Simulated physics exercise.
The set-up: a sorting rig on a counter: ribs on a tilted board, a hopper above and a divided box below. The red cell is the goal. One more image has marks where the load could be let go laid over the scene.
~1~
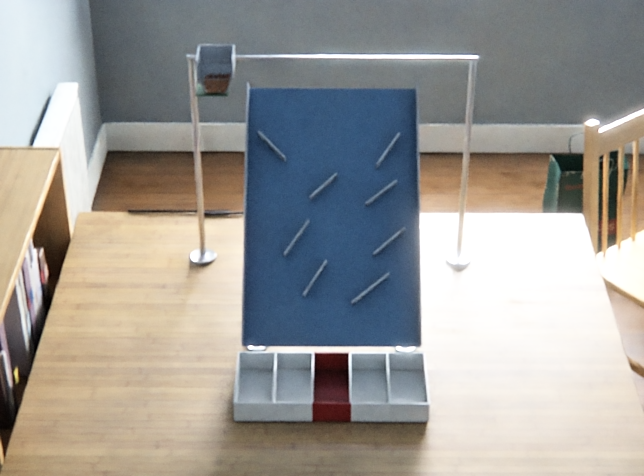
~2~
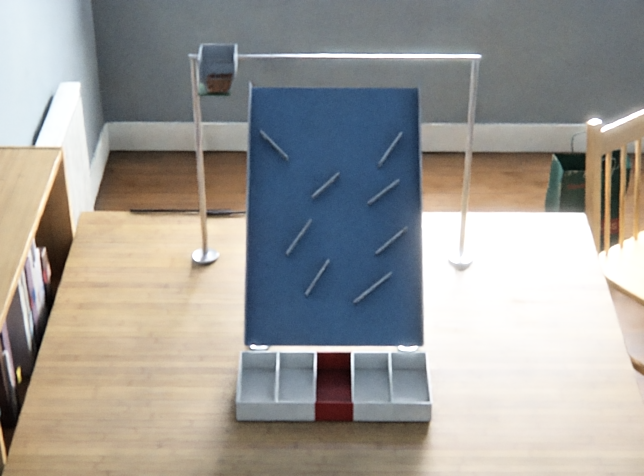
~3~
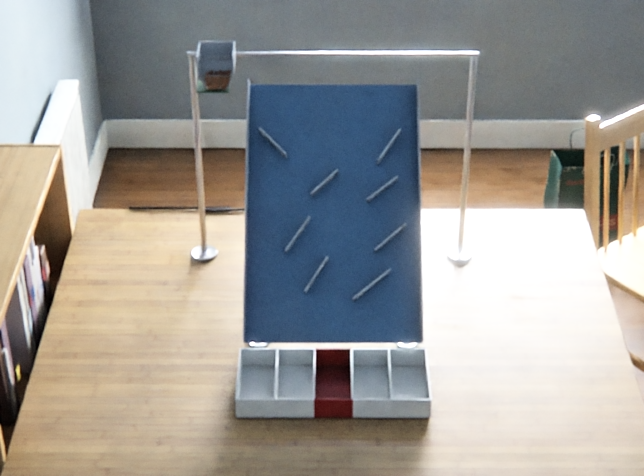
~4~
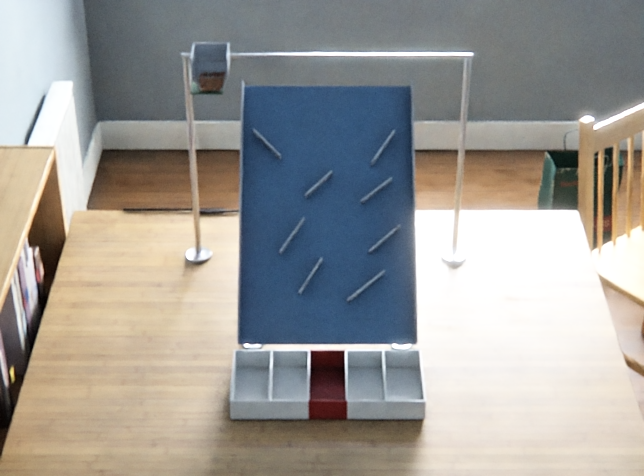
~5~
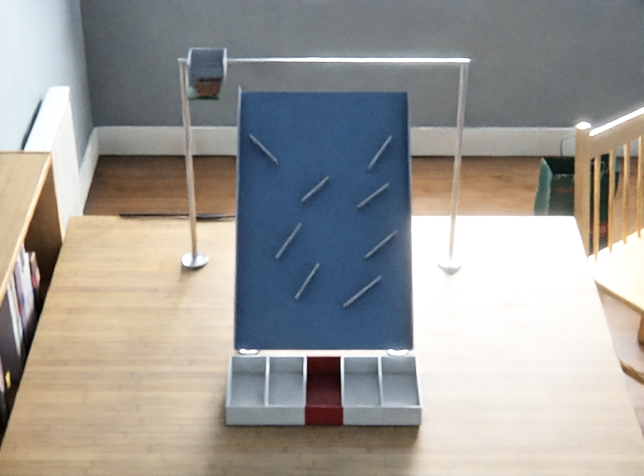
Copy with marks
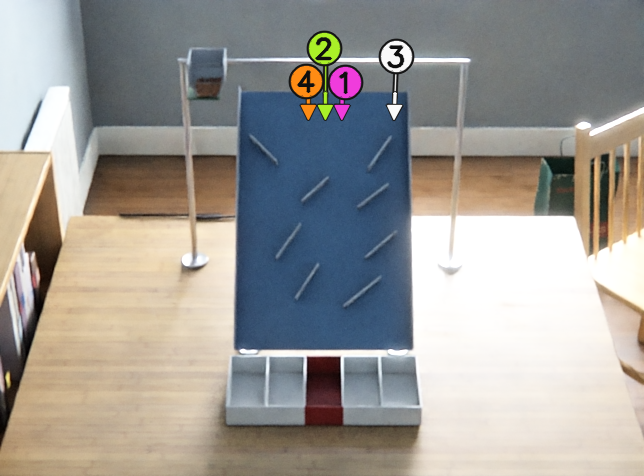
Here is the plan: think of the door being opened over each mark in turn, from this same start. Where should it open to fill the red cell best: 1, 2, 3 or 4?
1 is best.
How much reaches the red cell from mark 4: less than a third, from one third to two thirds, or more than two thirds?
Mark 4 gives less than a third.
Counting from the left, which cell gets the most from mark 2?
The first from the left.
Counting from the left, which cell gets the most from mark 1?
The third.
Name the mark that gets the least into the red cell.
Here it is mark 4.
On the marked copy, mark 1 meets the board at (341, 114); mark 2 meets the board at (325, 114); mark 3 meets the board at (394, 114); mark 4 meets the board at (308, 114).
For mark 1, about two thirds in the red cell, about a third in other cells, a stray few outside the box.
For mark 2, about a quarter in the red cell, most in other cells.
For mark 3, about a third in the red cell, about two thirds in other cells, a stray few outside the box.
For mark 4, a small part in the red cell, nearly all in other cells.
